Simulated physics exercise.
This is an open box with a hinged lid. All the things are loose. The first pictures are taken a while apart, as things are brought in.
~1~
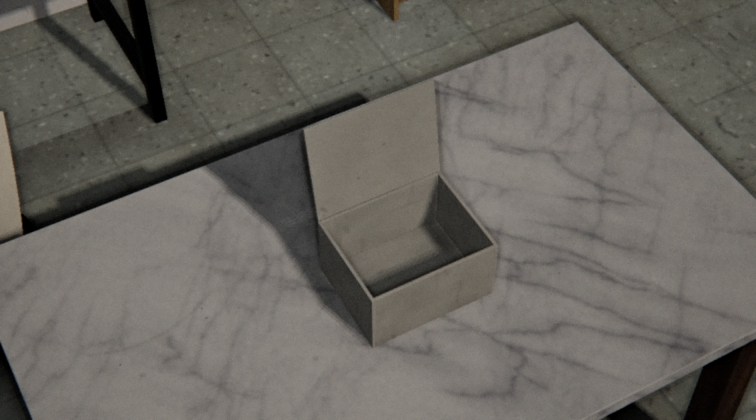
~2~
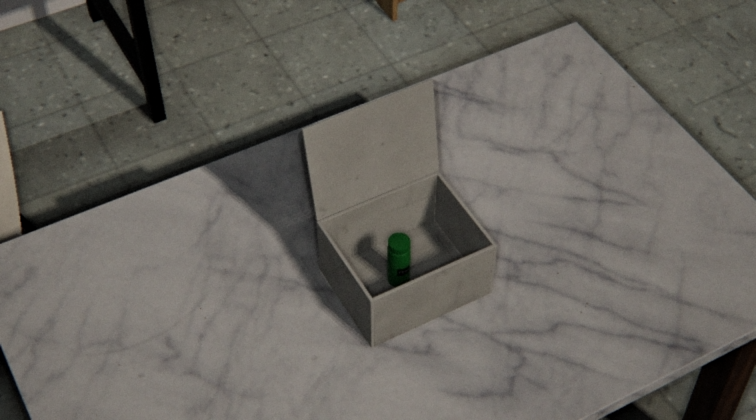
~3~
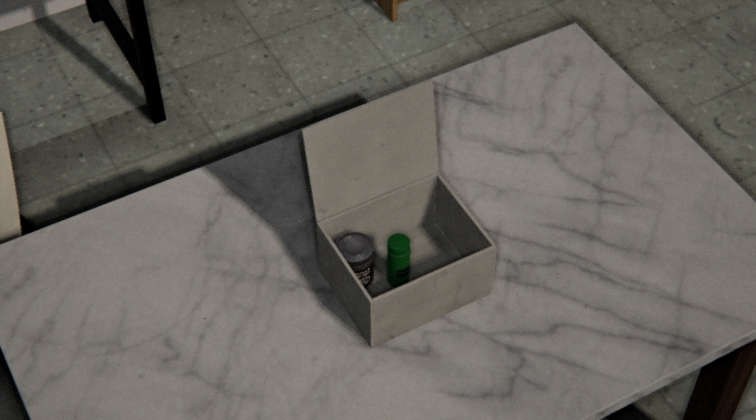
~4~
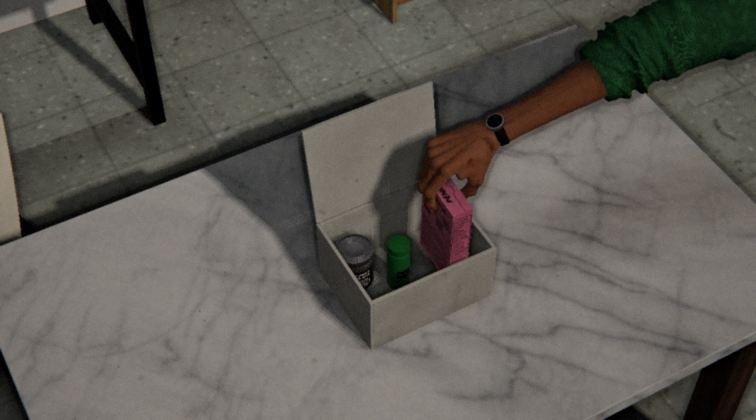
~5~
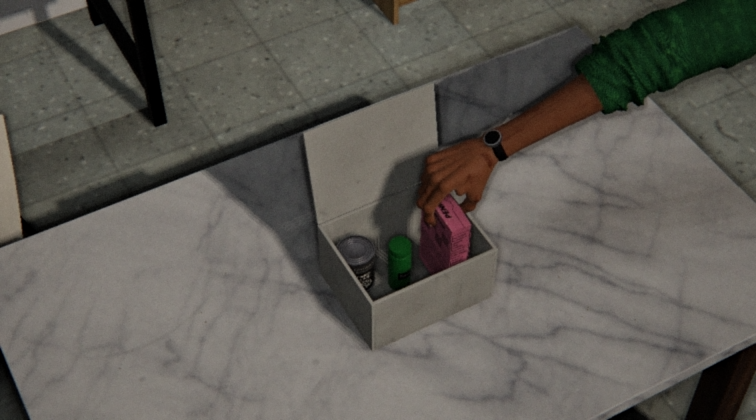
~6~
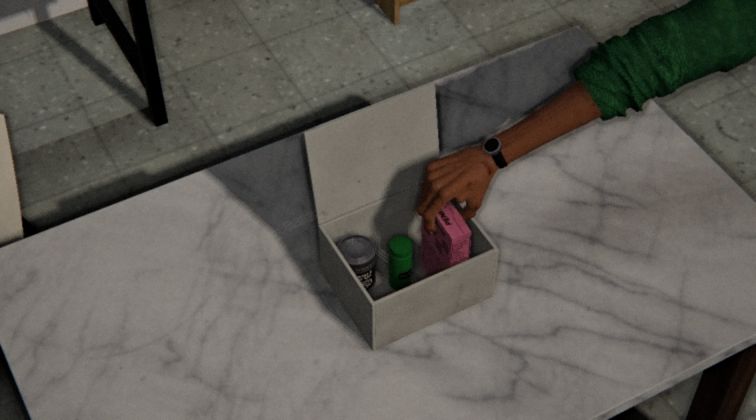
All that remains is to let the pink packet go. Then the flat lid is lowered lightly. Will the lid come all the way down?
Outcome: The lid stays ajar.
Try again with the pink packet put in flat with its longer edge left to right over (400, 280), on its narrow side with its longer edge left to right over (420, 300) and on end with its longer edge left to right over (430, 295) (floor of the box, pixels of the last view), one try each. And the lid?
First, it stays ajar; second, it closes; third, it is held up.
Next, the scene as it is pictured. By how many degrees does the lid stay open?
Some 40° above the rim.
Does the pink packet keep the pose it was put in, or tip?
It stays as placed.
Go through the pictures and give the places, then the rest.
In the first frame, the last thing is not in view yet.
In the second frame, the last thing is not in view yet; green shaker (399, 260).
In the third frame, the last thing is not in view yet; green shaker (399, 261).
The fourth frame shows still above its spot; pink packet (445, 227); green shaker (398, 263).
The fifth frame shows still above its spot; pink packet (444, 241); green shaker (400, 264).
The sixth frame shows in place under the hand; pink packet (444, 248); green shaker (400, 264).
Then, 1.10 s past the last view, lid starting down.
Then, 1.50 s past the last view, lid 65° above the rim.
Then, 1.70 s past the last view, lid 50° above the rim.
Finally, lid 41° above the rim; all 3 still in place. Final places as the last picture's camera would see them, pink packet near (444, 248).
